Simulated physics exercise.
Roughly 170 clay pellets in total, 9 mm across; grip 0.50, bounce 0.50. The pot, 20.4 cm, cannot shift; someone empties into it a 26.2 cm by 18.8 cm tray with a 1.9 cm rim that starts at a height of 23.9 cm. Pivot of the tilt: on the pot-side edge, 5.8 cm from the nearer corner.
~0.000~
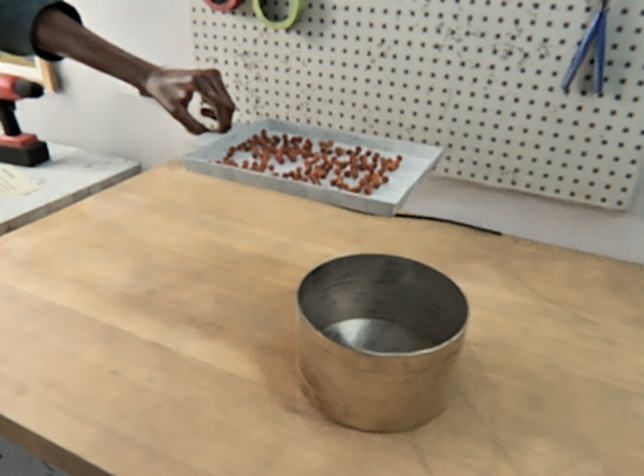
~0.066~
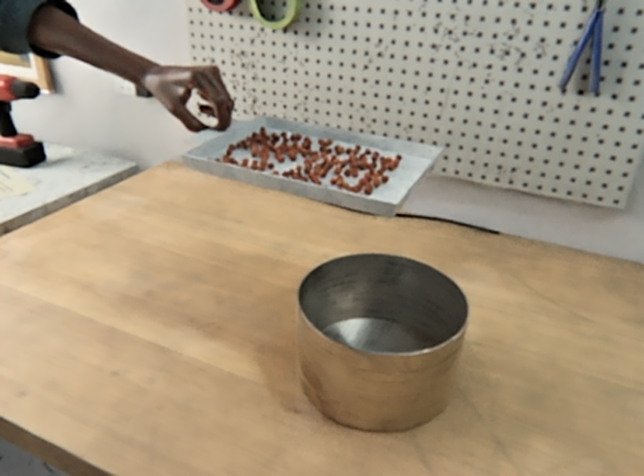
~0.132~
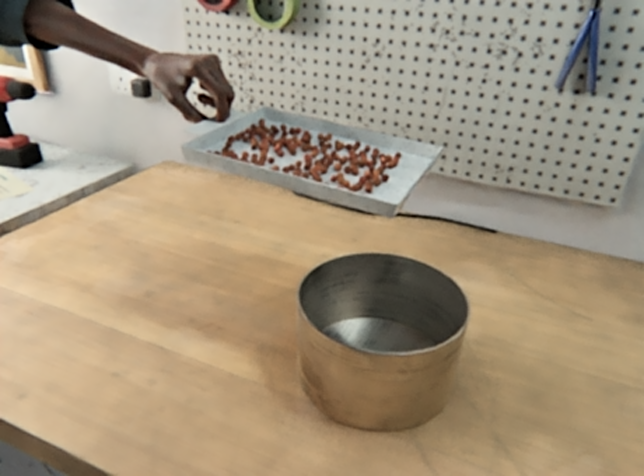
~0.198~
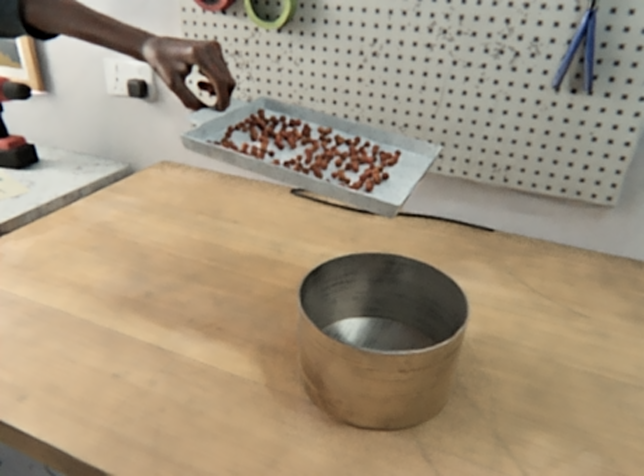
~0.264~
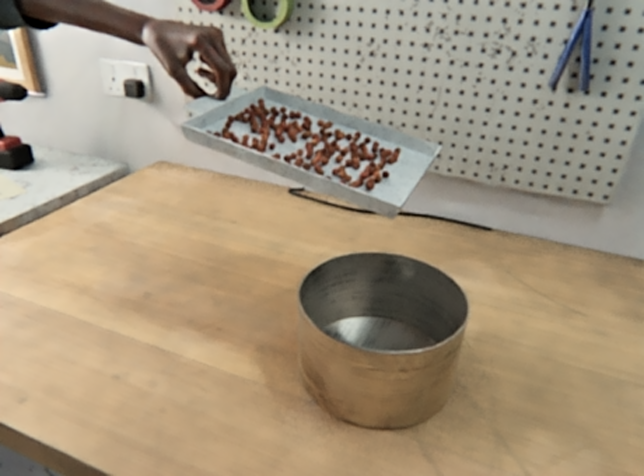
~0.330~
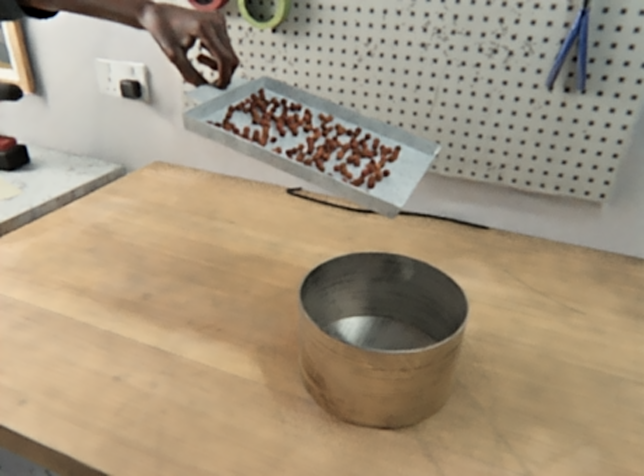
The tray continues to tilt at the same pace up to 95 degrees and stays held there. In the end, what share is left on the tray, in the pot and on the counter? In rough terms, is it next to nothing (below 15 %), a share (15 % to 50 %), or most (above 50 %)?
At the end, tray: Will likely be low; pot: Will likely be high; counter: Will likely be medium.
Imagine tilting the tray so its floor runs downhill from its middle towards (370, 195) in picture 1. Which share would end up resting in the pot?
The share would be about 95 percent.
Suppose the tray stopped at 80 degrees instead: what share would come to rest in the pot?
Around 10 per cent, then.
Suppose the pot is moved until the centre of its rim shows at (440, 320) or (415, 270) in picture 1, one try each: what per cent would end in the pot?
First try about 85 per cent, second try about 80 per cent.
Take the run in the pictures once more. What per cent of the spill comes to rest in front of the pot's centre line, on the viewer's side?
Some 10 per cent.
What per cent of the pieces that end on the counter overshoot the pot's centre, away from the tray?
Share past the middle: Roughly 100 percent.
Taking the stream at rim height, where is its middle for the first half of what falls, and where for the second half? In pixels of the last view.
I'd mark about (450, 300) for the first half and about (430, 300) for the second.
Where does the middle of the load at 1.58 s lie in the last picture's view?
Near pixel (414, 163).
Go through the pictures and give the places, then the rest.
Tray tilt 0 degrees, front corners at (186, 156) and (393, 201); middle of the pieces at (314, 161); pot at (382, 296), in the first frame.
Tray tilt 1 degrees, front corners at (185, 154) and (394, 202); middle of the pieces at (314, 159), in the second frame.
Tray tilt 4 degrees, front corners at (185, 145) and (395, 202), lowest corner right front; middle of the pieces at (314, 155), in the third frame.
Tray tilt 7 degrees, front corners at (185, 134) and (397, 203), lowest corner right front; middle of the pieces at (314, 149), in the fourth frame.
Tray tilt 10 degrees, front corners at (185, 123) and (398, 204), lowest corner right front; middle of the pieces at (315, 143), in the fifth frame.
Tray tilt 14 degrees, front corners at (186, 113) and (399, 205), lowest corner right front; middle of the pieces at (316, 138); pot at (383, 294). Its pace works out near 50 degrees a second, in the sixth frame.
Then, at 1.08 s, tilt 52 degrees; the tray holds 100 %, the pot 0 %.
Then, at 1.58 s, tilt 77 degrees; the tray holds 95 %, the pot 5 %.
After 2.15 s, tilt 95 degrees; the tray holds 30 %, the pot 30 %.
At rest (3.1 s), tray 0 %, pot 75 %, counter 25 %.
